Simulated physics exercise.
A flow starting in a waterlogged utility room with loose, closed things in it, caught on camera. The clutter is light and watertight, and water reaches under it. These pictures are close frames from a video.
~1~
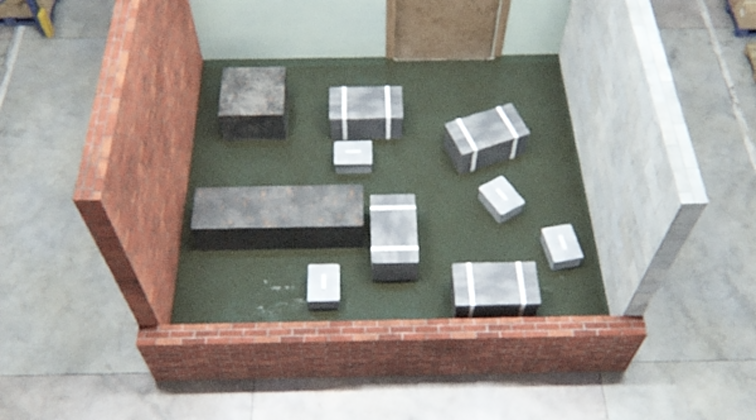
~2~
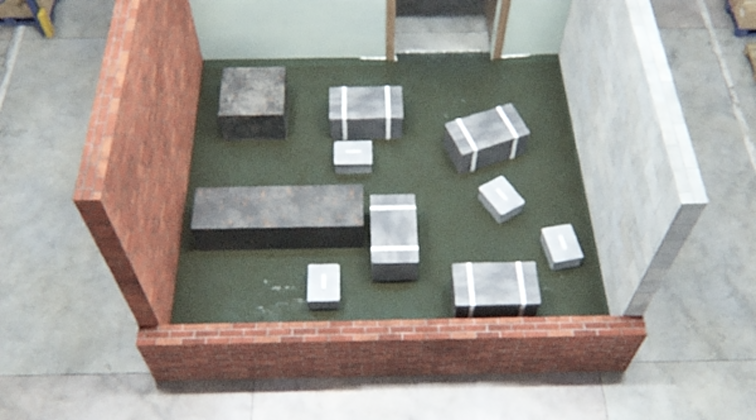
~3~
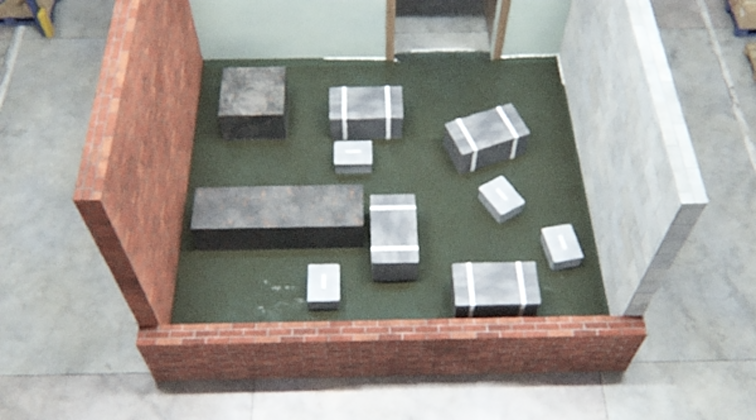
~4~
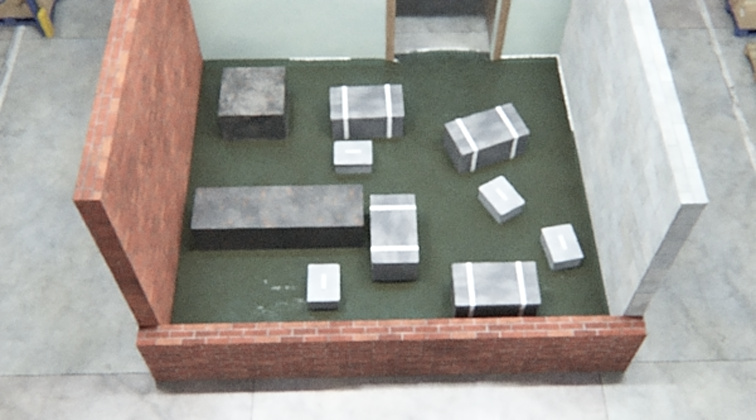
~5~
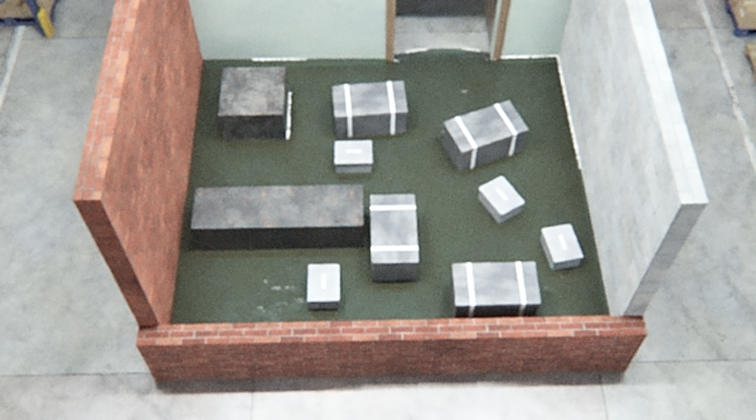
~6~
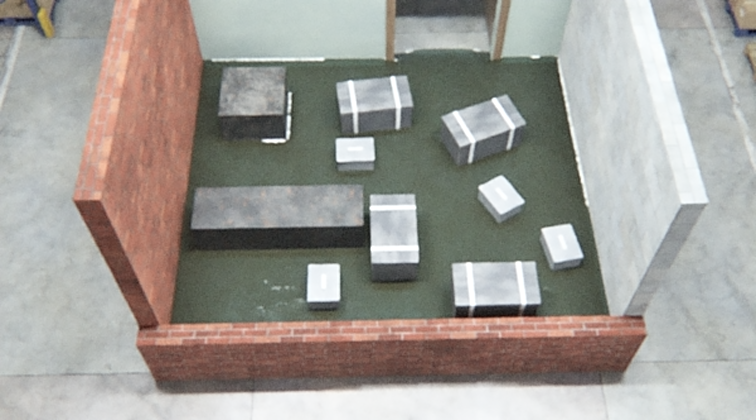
Flooded utility room with strapped trunks and small boxes, the far doorway opening, then two trunks near it shifting slightly.
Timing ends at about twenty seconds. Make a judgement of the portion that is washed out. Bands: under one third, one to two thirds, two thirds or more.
The portion will probably sit in the middle band.
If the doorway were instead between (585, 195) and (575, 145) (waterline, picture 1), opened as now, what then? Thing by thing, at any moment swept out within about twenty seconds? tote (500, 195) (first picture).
As for this one, I'd say it escapes.
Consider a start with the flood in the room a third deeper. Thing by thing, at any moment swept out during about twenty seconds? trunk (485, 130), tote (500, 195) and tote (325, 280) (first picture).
Listed as asked: Ends up outside, ends up outside, held inside.
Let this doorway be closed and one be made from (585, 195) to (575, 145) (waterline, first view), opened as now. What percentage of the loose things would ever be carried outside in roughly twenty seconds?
I'd call it 10 per cent.
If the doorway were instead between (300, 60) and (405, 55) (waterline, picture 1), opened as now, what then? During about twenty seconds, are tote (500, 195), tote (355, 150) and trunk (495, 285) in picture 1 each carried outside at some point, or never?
Item one leaves at some point, item two leaves at some point, item three never gets out.
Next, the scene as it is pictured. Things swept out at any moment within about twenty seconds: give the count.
That works out to 5.
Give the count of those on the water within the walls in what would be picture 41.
It adds up to 4.
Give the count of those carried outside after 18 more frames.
By that point the tally is 2.
A moment on, 0 of 8 are out; 8 afloat.
Next, 2 of 8 are out; 6 afloat.
Later, 4 of 8 are out; 4 afloat.
In the end, 5 of 8 are out; 2 afloat.
